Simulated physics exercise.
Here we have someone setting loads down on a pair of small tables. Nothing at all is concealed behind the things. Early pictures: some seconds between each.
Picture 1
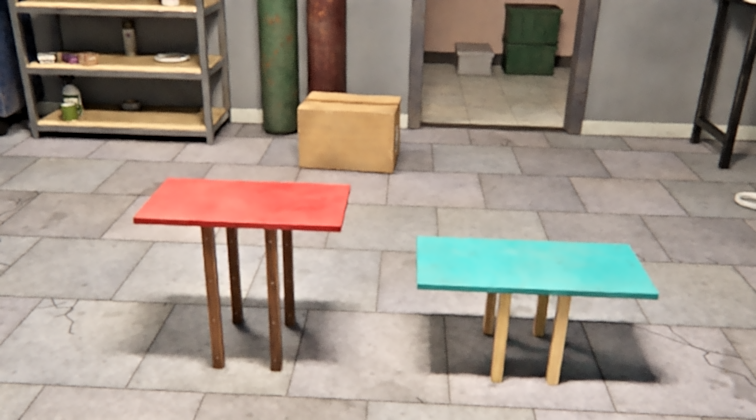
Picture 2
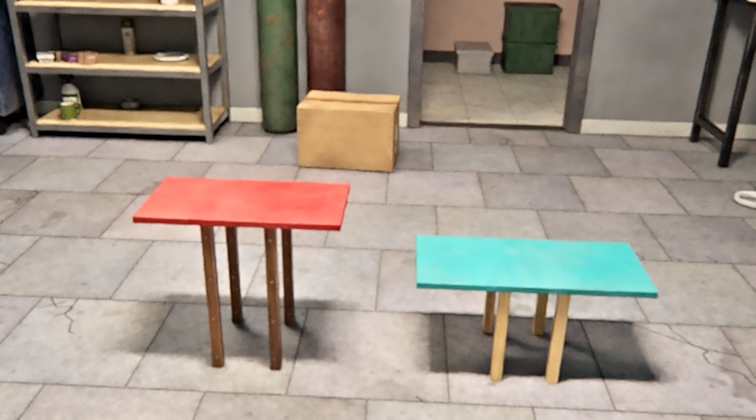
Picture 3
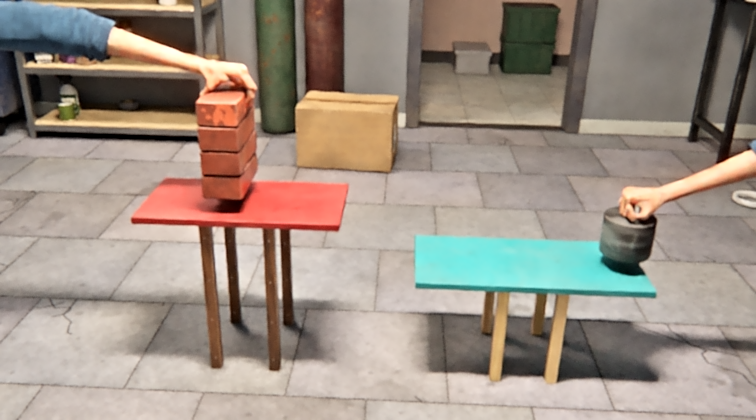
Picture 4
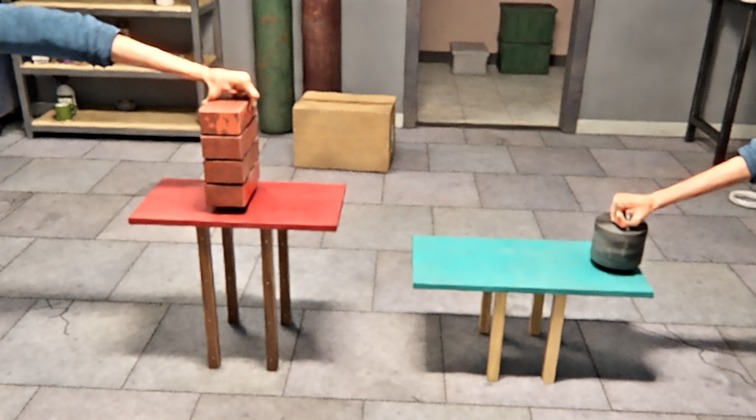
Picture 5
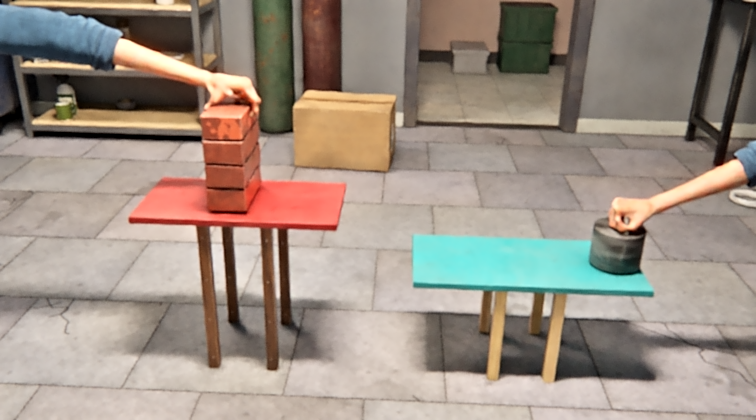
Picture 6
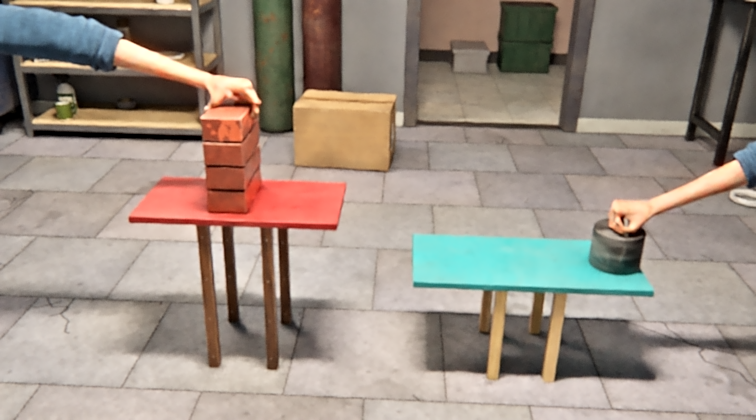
Two hands lower stacked bricks onto a red table and a dark pot onto a turquoise one.
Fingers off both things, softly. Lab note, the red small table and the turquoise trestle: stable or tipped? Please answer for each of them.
Red small table: Stable, turquoise trestle: Tipped.
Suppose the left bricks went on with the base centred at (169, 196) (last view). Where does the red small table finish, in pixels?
Settles at approximately (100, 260) in the last view.
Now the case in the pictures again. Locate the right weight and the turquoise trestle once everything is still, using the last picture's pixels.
Final spots: Roughly (665, 339); roughly (572, 278).
Then, 0.24 s later than the last frame, red small table at rest near (244, 202); turquoise trestle tilted by 17° near (540, 259).
Then, 0.36 s later than the last frame, red small table at rest near (244, 202); turquoise trestle tilted by 44° near (560, 271).
When it is over, the red small table keeps steady, near (244, 202); the turquoise trestle goes over, near (572, 278).
